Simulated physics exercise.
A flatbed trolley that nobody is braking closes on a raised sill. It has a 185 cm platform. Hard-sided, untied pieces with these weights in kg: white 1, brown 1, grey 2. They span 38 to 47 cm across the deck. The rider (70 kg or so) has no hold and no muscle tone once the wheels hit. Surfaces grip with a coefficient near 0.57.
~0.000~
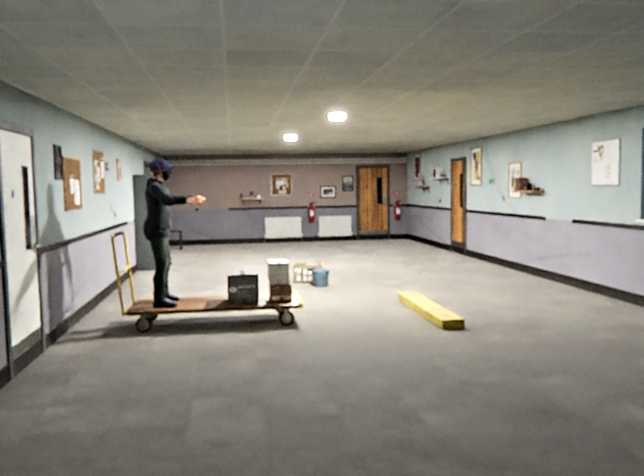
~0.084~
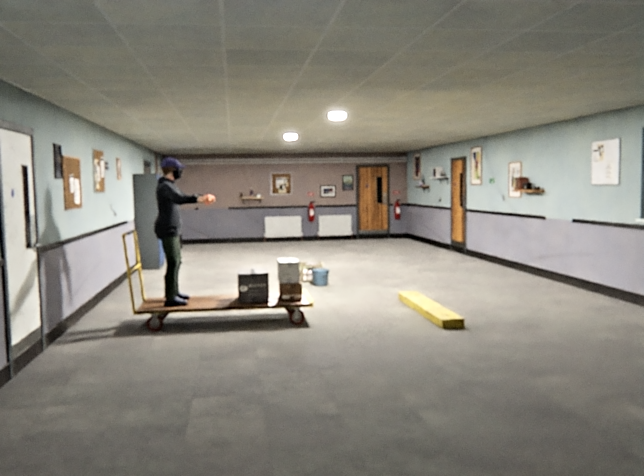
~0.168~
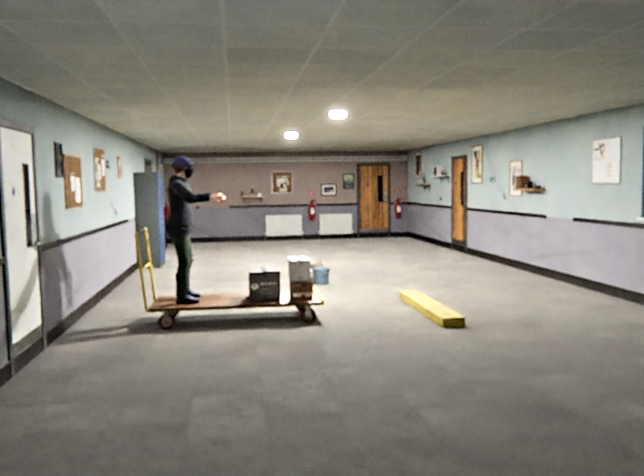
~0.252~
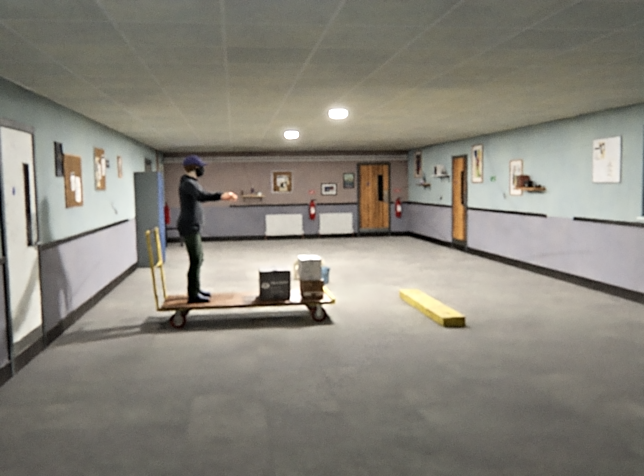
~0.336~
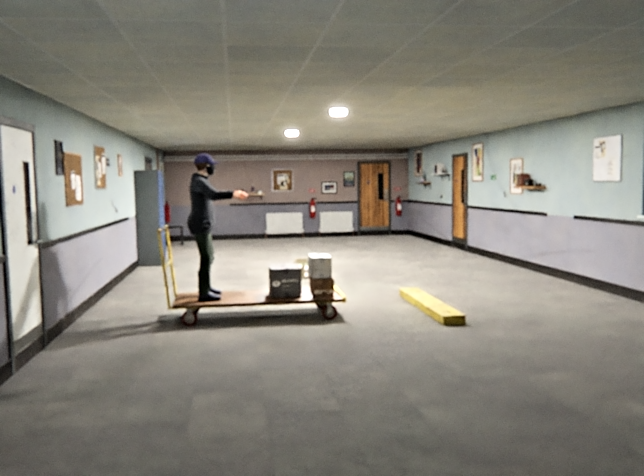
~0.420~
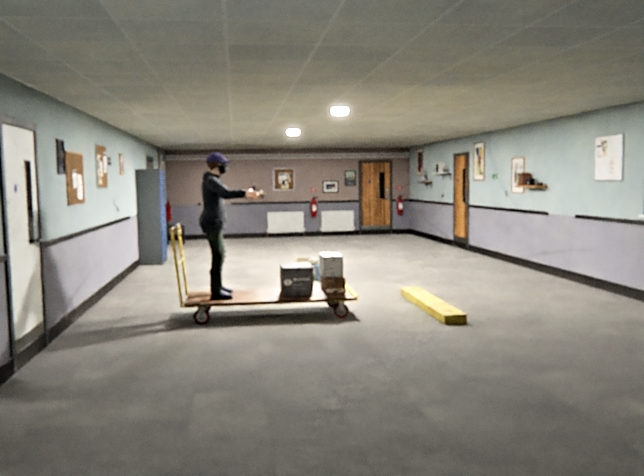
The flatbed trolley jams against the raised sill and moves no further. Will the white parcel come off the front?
The white parcel goes over the front rim.
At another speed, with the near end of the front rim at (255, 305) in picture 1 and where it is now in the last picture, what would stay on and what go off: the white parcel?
In that case white off.
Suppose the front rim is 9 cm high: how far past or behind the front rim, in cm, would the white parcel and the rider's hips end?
In that case white 30 past, hips 130 behind.
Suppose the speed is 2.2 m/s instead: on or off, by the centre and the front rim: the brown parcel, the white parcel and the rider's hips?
Then brown on, white off, hips on.
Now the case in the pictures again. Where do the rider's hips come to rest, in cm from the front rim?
About 130 cm behind the rim.
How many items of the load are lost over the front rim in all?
1 in all.
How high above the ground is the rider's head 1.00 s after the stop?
About 70 cm.
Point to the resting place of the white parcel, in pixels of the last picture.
At about (472, 298).
After 1.08 s the deck stops.
After 1.33 s the white parcel is 2 cm behind the rim, tilted 20°, near (425, 261) in the last picture's view.
After 1.63 s the white parcel is 15 cm past the rim, tilted 105°, near (439, 279) in the last picture's view.
After 2.08 s the white parcel is 52 cm past the rim, tilted 180°, near (472, 298) in the last picture's view.
At rest, 2.5 s, past the rim, white parcel; behind it, brown parcel, grey carton and the rider's hips.
